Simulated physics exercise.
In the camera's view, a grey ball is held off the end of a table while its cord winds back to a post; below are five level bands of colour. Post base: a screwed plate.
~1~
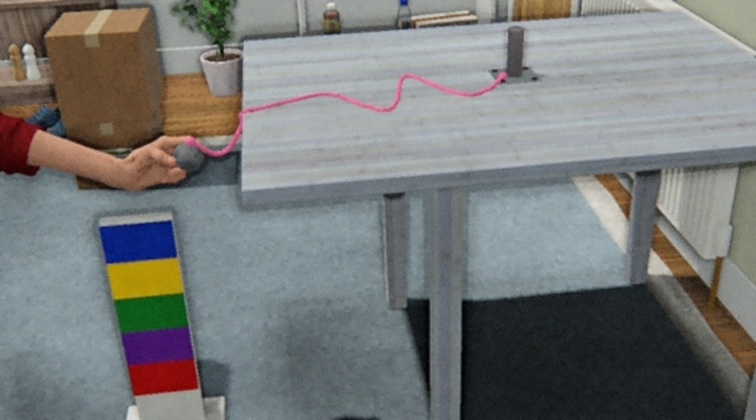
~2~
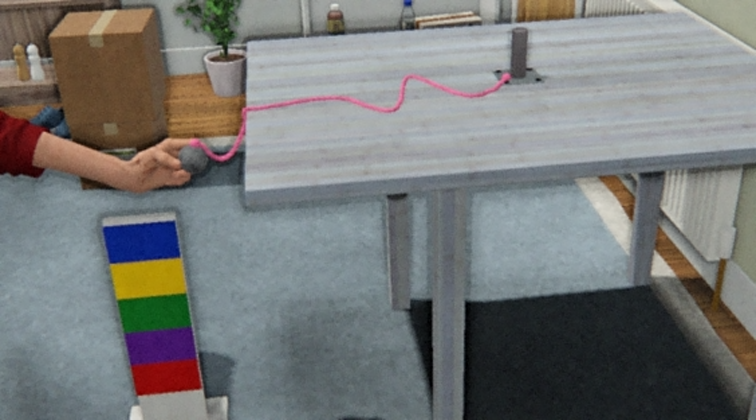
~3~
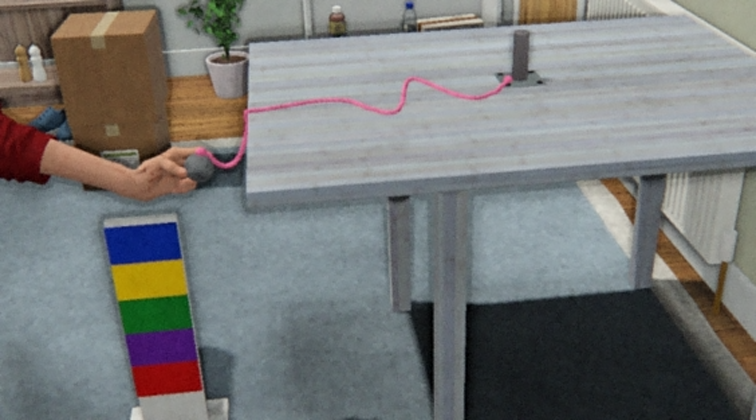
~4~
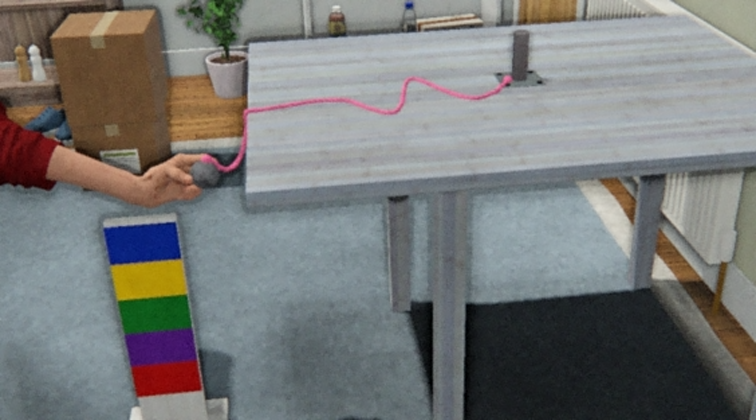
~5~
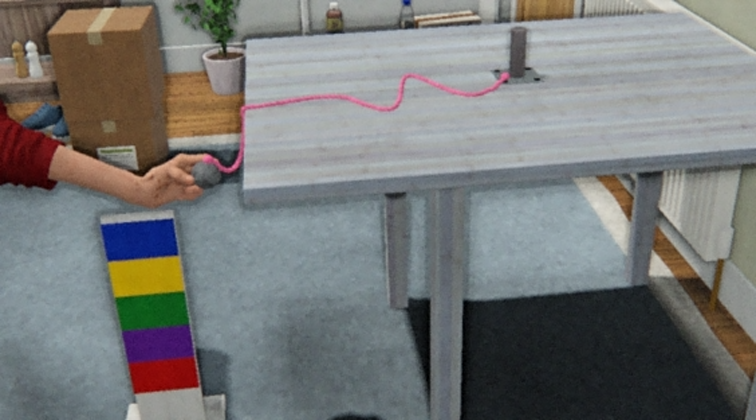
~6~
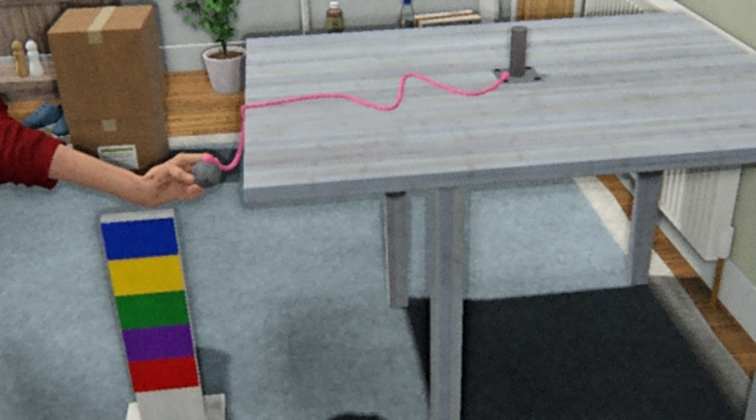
In a carpeted room with a cardboard box and a potted plant behind, the view looks slightly down on a pale grey wooden table. A red-sleeved arm at left holds a grey ball off the table's left end, its pink cord winding back to a short post, above a board banded blue, yellow, green, purple and red. The hand shifts the ball slightly right and down, then stays nearly still, while the view jiggles faintly.
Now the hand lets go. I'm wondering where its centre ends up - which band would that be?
That would be the purple band.
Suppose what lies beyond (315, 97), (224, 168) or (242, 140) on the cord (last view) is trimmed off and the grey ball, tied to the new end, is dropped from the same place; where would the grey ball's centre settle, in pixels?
Taking the tries in order gives (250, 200), (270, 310) and (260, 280).
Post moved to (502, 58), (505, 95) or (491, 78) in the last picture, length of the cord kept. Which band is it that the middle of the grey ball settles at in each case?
Going case by case, it's purple, red and finally red.
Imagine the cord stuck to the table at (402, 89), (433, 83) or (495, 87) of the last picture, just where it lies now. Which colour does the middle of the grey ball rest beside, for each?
Going through them one at a time, the answers are yellow; green; purple.
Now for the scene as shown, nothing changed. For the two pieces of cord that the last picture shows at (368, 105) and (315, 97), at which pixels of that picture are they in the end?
They go to (245, 121) and to (251, 179).
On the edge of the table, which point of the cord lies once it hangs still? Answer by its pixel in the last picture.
The point at (373, 106).
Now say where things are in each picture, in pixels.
Grey ball (188, 156); blue (138, 244); yellow (145, 280); green (152, 314); purple (158, 347); red (164, 378), in the first frame.
Grey ball (193, 159); cord through (488, 92) (425, 81) (401, 100) (341, 99) (254, 110), in the second frame.
Grey ball (199, 167), in the third frame.
Grey ball (204, 174); cord through (490, 94) (426, 83) (402, 102) (342, 101) (255, 111), in the fourth frame.
Grey ball (206, 175), in the fifth frame.
Grey ball (206, 174); cord through (487, 90) (424, 79) (400, 98) (340, 96) (252, 107), in the sixth frame.
Soon after, ball near (232, 317); level with green.
After that, ball near (286, 313); level with purple.
And then, ball near (259, 327); level with purple.
In the end, ball near (269, 324); level with purple. Its centre hangs level with the purple band.
